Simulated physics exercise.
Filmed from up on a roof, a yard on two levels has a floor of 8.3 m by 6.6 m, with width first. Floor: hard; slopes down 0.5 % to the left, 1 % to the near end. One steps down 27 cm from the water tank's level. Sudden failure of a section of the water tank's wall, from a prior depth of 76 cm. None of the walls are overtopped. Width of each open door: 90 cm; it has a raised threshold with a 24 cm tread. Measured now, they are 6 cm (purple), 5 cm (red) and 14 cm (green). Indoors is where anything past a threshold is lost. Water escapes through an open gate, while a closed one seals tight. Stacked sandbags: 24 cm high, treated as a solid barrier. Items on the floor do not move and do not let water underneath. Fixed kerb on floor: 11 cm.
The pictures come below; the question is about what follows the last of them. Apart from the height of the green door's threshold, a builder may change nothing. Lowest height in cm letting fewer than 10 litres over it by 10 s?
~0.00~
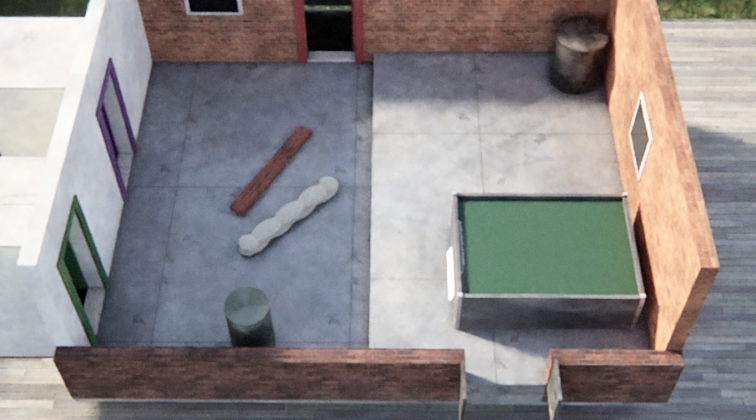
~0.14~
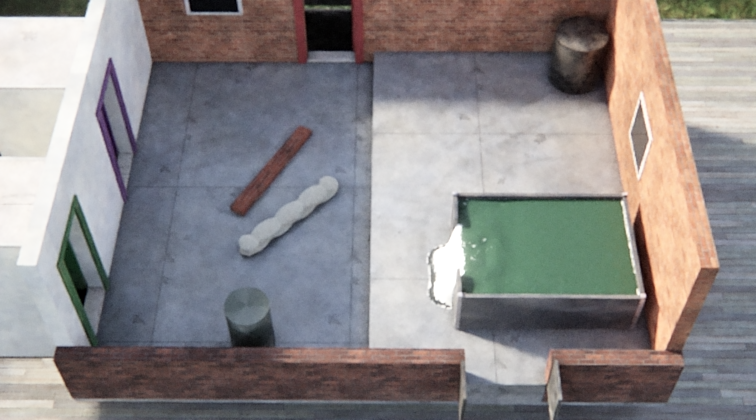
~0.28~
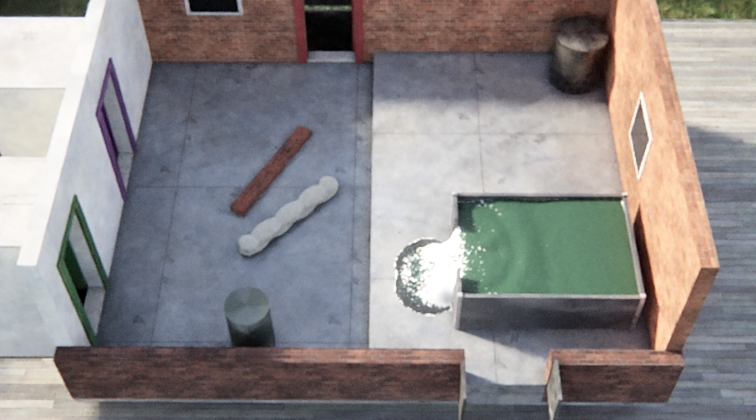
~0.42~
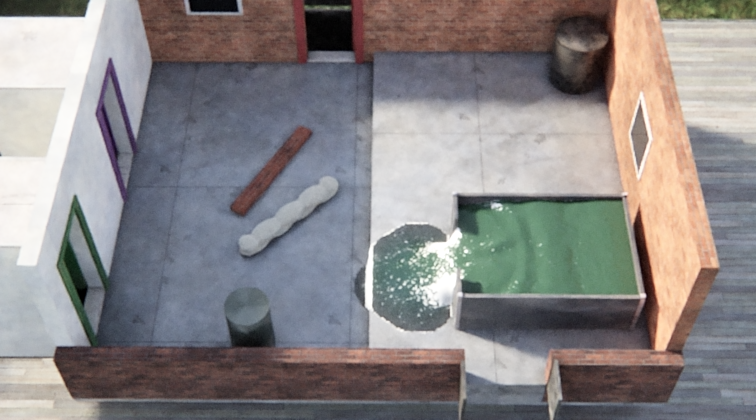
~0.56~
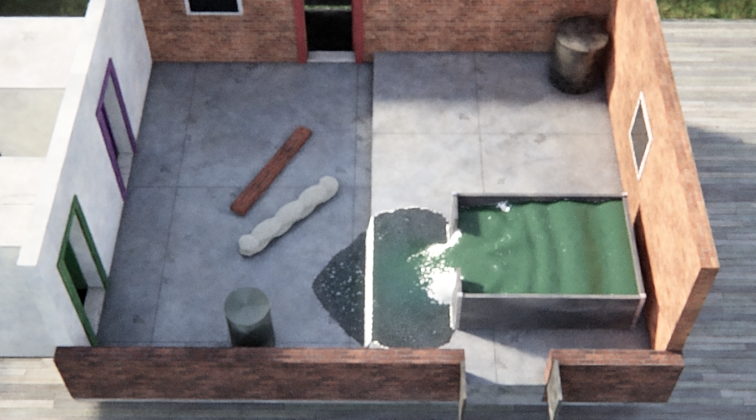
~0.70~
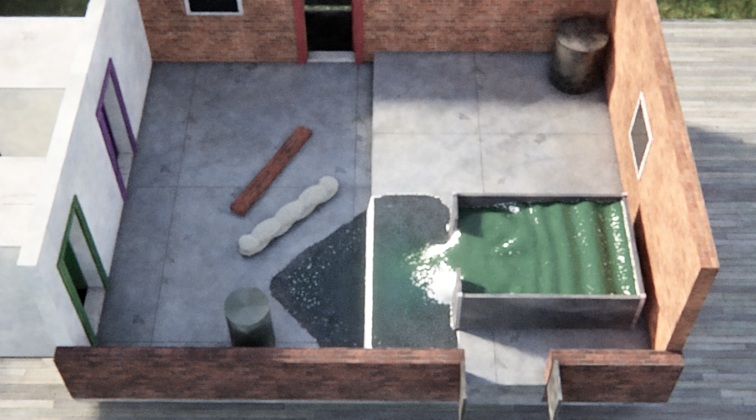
About 32 centimetres.
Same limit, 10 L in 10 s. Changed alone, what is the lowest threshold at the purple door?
Roughly 6.5 cm at the purple door.
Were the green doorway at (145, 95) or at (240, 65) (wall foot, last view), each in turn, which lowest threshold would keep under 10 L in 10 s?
Roughly 12.5 cm for the first and 10.5 cm for the second.
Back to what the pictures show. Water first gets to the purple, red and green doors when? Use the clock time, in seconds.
Purple 3.0 s, red 3.6 s, green 1.6 s.
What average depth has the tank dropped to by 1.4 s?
About 56 centimetres on average.
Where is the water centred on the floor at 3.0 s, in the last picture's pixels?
I'd say around (405, 277).
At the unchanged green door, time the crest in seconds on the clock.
Around 2.8 seconds.
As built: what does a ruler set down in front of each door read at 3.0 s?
Purple 2, red 0, green 33 cm.
After 1.4 s water covers 25 % of the floor, deepest (42 cm) near (441, 276); it has not reached the green door.
After 3.0 s water covers 35 % of the floor, deepest (38 cm) near (89, 376); 33 cm at the green door, 84 litres in over its 14 cm threshold.
After 10.0 s water covers 55 % of the floor, deepest (16 cm) near (357, 377); 11 cm at the green door, 272 litres in over its 14 cm threshold.
At the green door as built, the water arrived by 1.6 s and peaked near 33 cm at 2.8 s.
With a threshold of 28 cm, 31 litres would have come in within the 10 s; with 38 cm, 1 litre. So under 10 litres takes about 32 cm.
